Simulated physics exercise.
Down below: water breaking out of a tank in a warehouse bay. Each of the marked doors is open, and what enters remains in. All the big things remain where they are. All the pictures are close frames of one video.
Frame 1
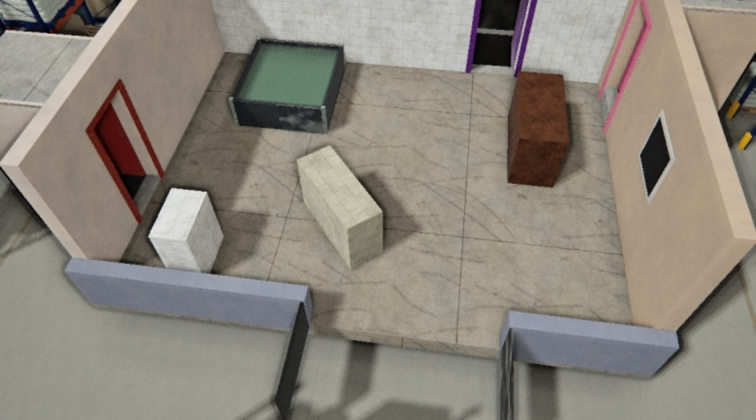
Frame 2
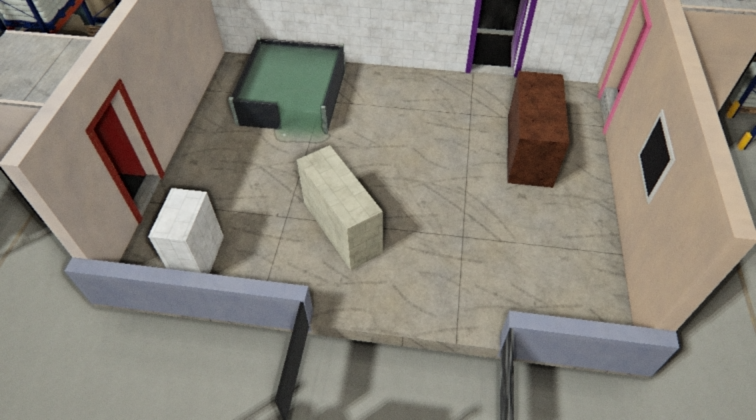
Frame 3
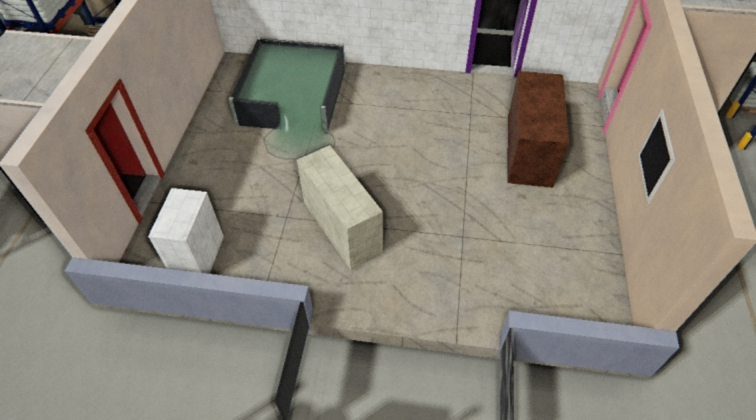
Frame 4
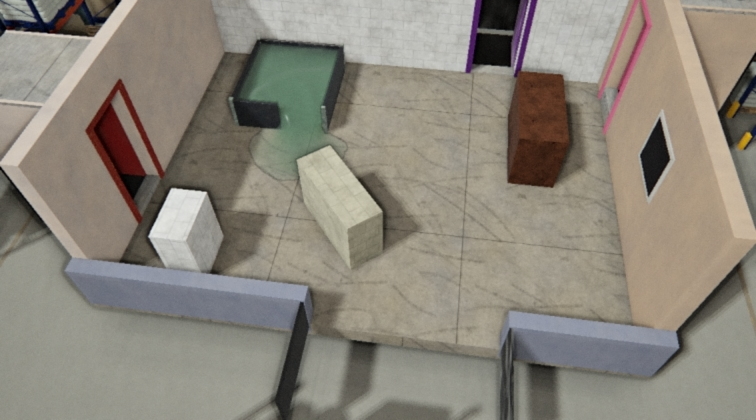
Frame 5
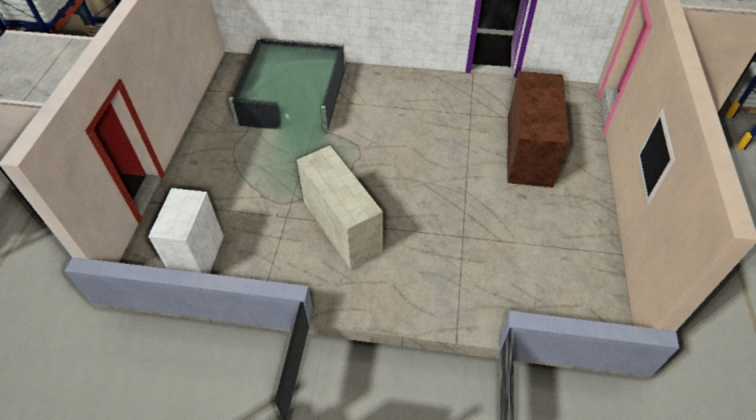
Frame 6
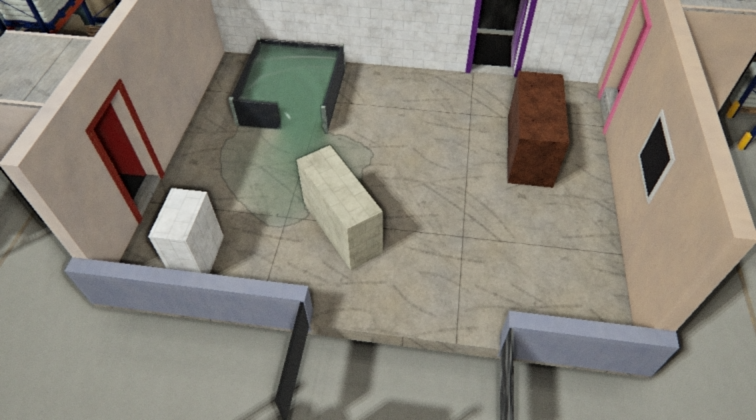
To begin with, greenish water sits still in a dark tank at the back left of a warehouse bay. A gap opens in the tank's front wall and water pours onto the floor, then spreads forward in a widening, thinning sheet, reaching the pale block and running along its left side.
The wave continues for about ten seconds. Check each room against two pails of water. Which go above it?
In order: Purple door: Two buckets at most. Red door: Two buckets at most. Pink door: Two buckets at most.
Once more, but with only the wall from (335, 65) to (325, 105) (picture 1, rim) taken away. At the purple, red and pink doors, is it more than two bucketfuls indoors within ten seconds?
Purple exceeds the limit, red stays within it, pink stays within it.
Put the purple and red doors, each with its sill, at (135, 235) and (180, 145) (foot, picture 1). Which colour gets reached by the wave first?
Note: The purple-painted one comes first.
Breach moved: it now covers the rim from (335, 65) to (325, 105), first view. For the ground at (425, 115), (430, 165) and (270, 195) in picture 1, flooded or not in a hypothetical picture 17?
Submerged, submerged, bone-dry.
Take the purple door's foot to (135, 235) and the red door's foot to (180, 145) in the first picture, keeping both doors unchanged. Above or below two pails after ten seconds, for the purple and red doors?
Note: Purple door crosses the line; red door remains short of it.
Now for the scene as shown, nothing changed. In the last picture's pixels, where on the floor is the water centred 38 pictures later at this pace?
Centre of mass: Roughly (315, 189).
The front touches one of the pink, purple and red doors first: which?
Answer: The red door.
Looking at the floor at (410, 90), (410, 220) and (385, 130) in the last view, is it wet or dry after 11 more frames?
Result, in order: Unflooded / waterlogged / unflooded.
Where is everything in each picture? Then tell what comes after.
Still water in the tank at (290, 75), in the first frame.
The front is at (279, 133), out from the gap at (302, 123), in the second frame.
Water pours out at (302, 124) and has run to (278, 153), in the third frame.
The front is at (280, 176), out from the gap at (303, 124), in the fourth frame.
Water pours out at (302, 124) and has run to (285, 200), in the fifth frame.
Water pours out at (302, 123) and has run to (282, 222), in the sixth frame.
A moment on, water covers 20 % of the floor; the purple door not reached, the red door not reached, the pink door not reached.
Next, water covers 30 % of the floor; the purple door not reached, the red door wet at the sill, nothing in, the pink door not reached.
Then, water covers 50 % of the floor; the purple door not reached, the red door wet at the sill, nothing in, the pink door not reached.
Later, water covers 60 % of the floor; the purple door not reached, the red door under two buckets in, the pink door not reached.
In the end, water covers 70 % of the floor; the purple door not reached, the red door under two buckets in, the pink door wet at the sill, nothing in.
